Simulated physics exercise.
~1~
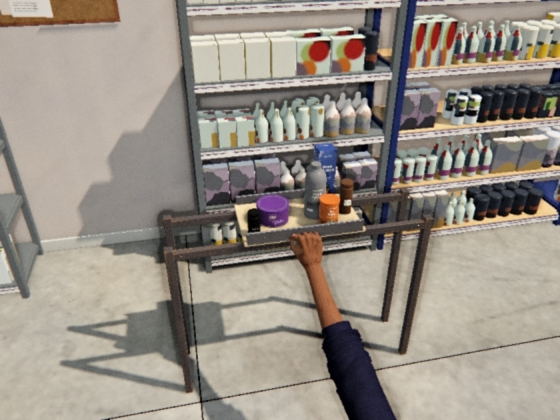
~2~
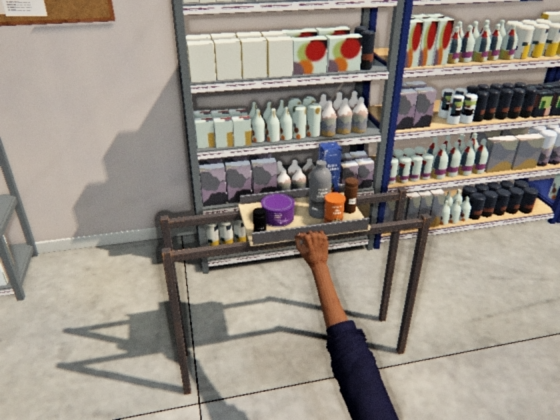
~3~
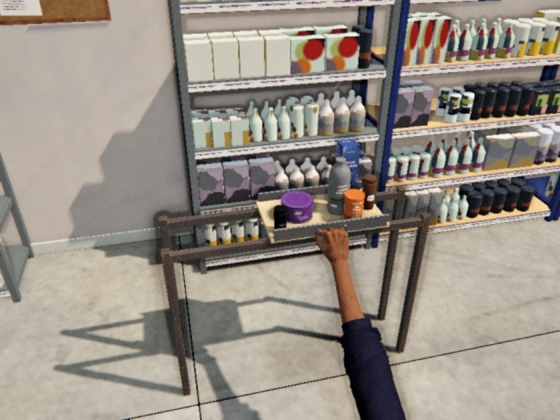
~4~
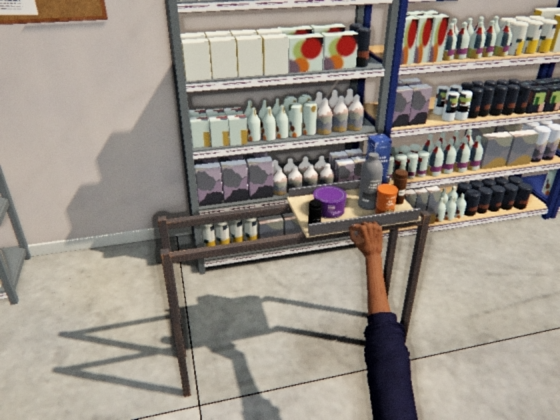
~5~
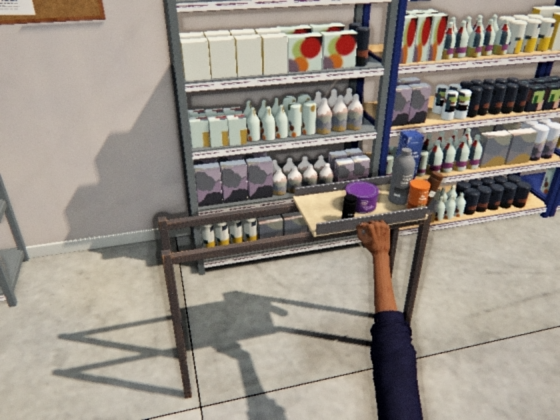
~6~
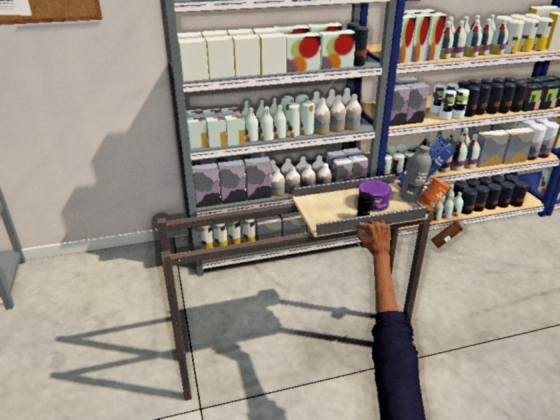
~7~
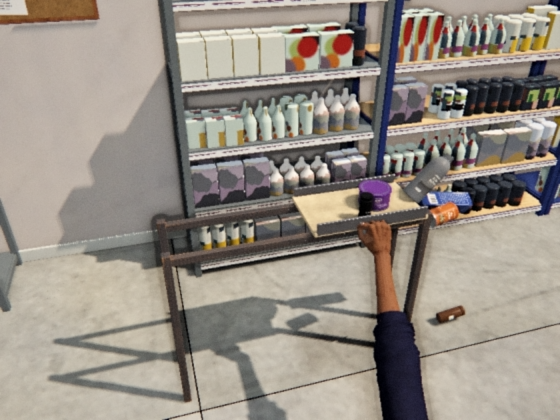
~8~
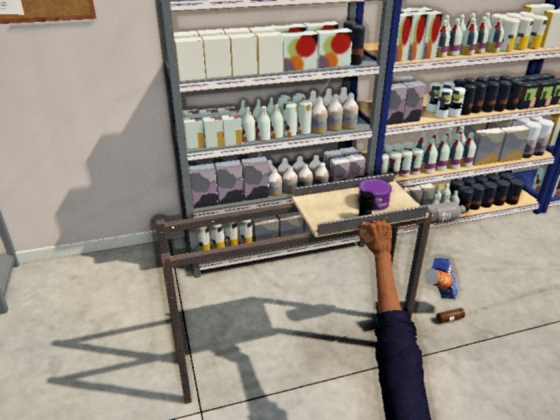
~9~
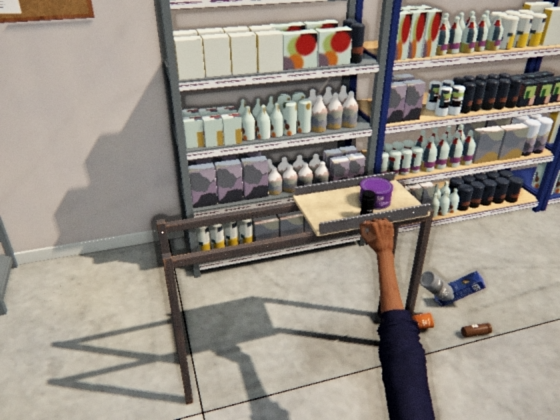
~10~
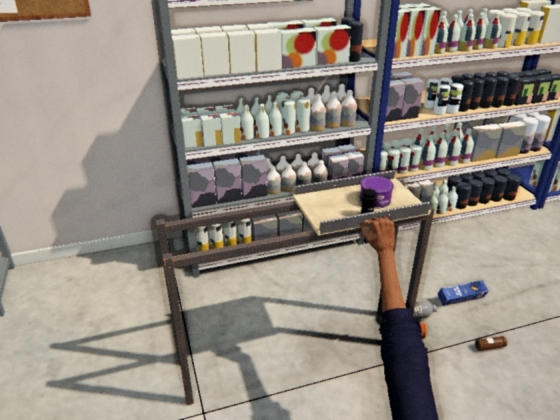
Stockroom, a hand sliding a tray right along a rack, four items tumbling to the floor, purple tub and black container remaining.
